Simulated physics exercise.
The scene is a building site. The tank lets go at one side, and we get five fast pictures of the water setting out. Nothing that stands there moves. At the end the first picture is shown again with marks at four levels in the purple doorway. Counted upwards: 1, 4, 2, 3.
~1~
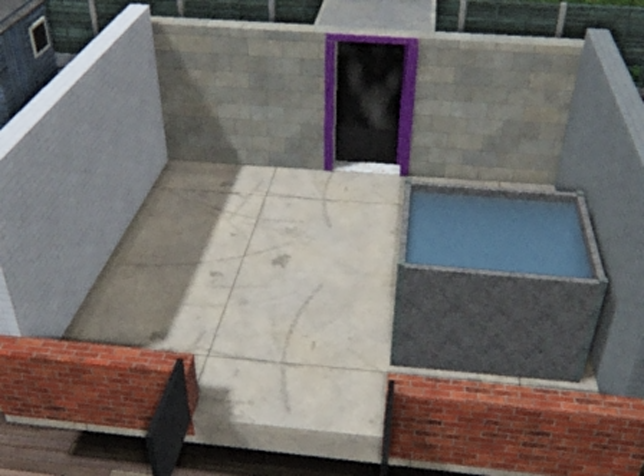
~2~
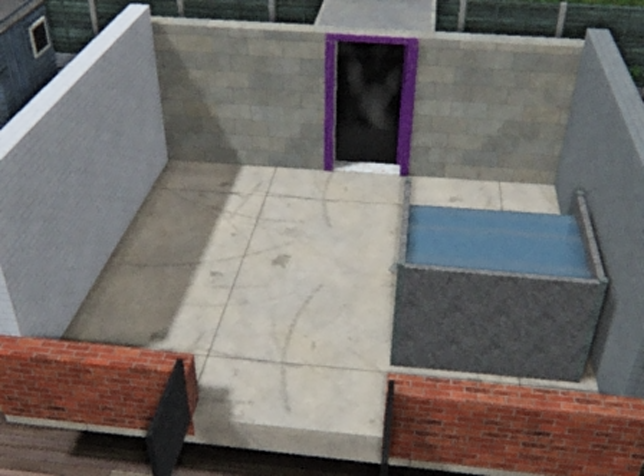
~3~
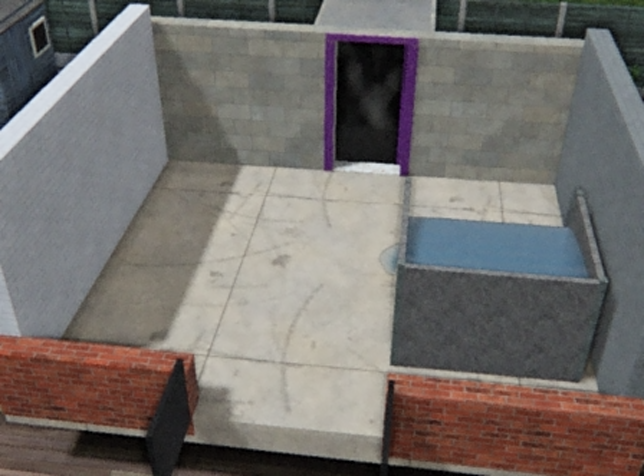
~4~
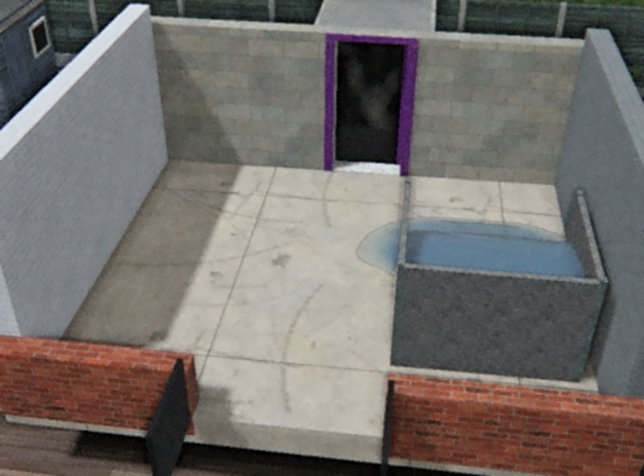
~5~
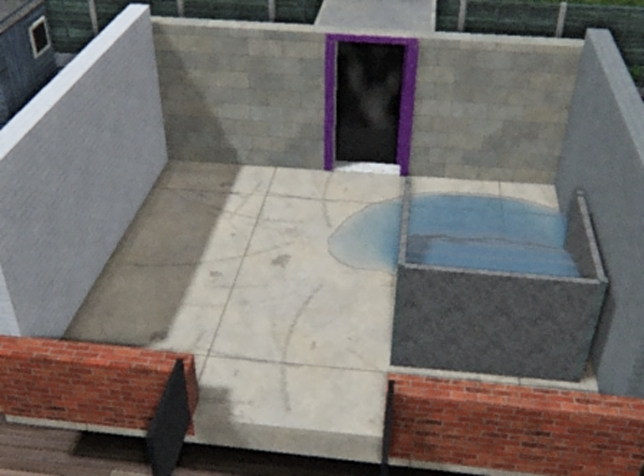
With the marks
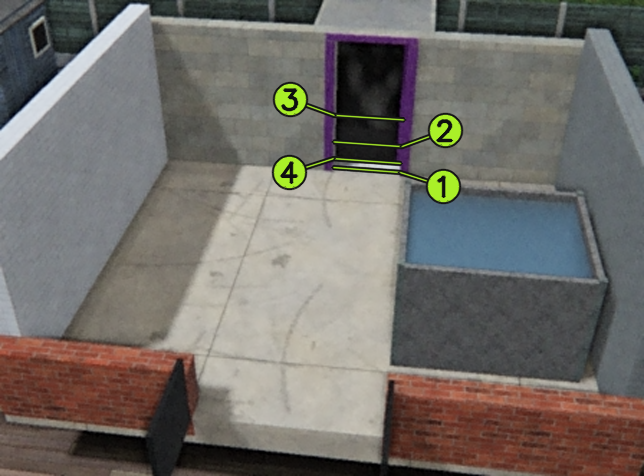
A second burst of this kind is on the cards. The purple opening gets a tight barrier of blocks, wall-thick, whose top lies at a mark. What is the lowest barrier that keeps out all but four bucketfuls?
Take 2.
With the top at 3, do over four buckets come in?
No.
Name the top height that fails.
That is height 4.
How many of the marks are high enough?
Two of the four.
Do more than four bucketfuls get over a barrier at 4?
Yes, that goes wrong.
In lime, 1 at (366, 169); 2 at (367, 144); 3 at (368, 117); 4 at (366, 161); from the bottom up 1, 4, 2, 3.
With 1, dozens of bucketfuls pour in.
With 2, a splash gets over, under a bucket.
With 3, nothing gets over.
With 4, about 10 bucketfuls get in.
